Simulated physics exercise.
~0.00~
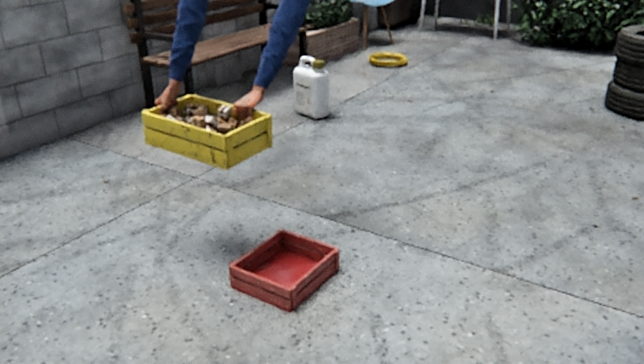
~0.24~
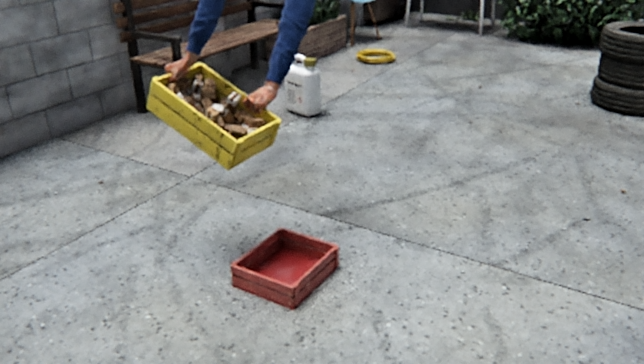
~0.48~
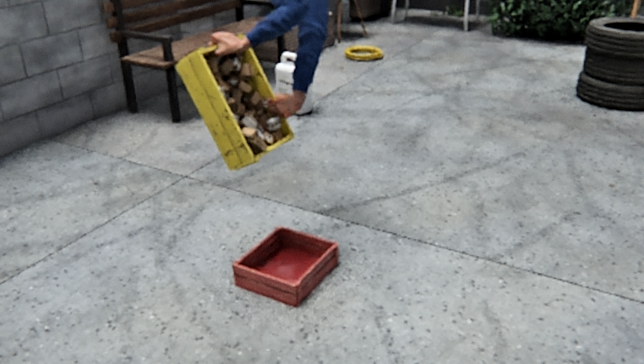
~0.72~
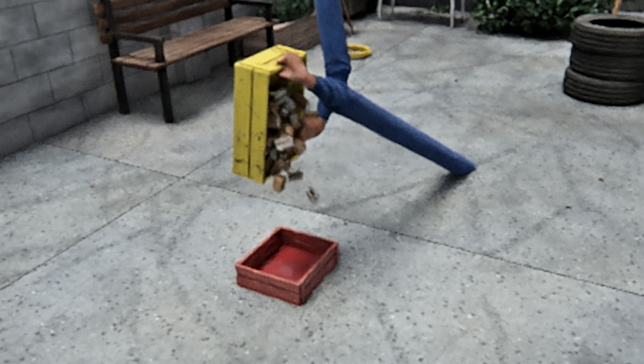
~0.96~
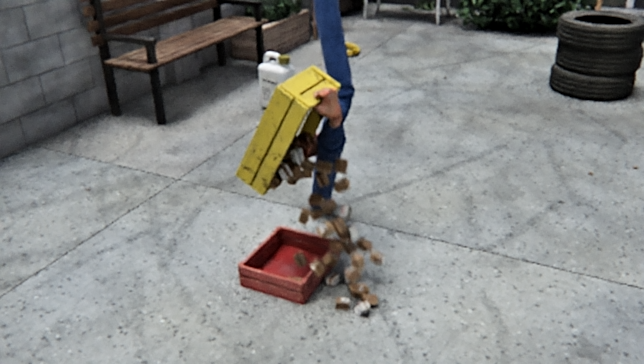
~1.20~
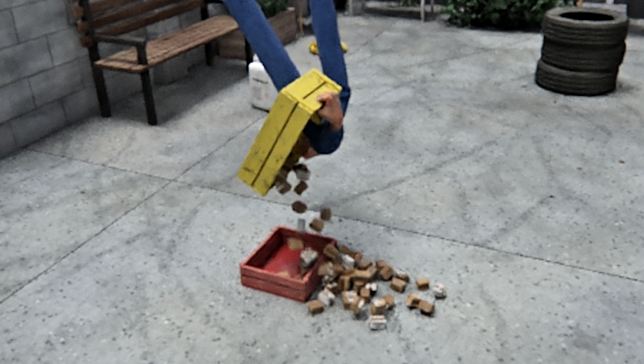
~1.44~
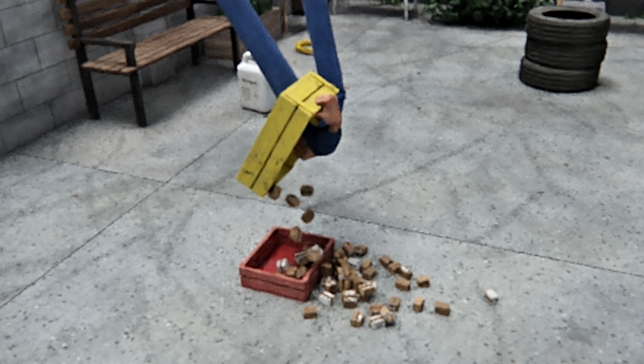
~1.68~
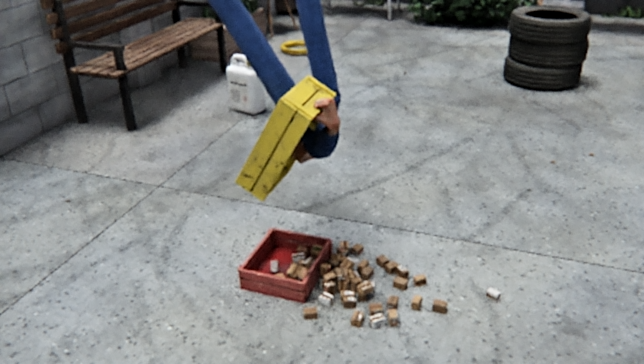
A yellow crate full of small brown and pale parcels was carried right by two blue-sleeved hands and tipped steeply over a red box, spilling them in a stream; some landed inside, but most ended up scattered on the concrete to its right.
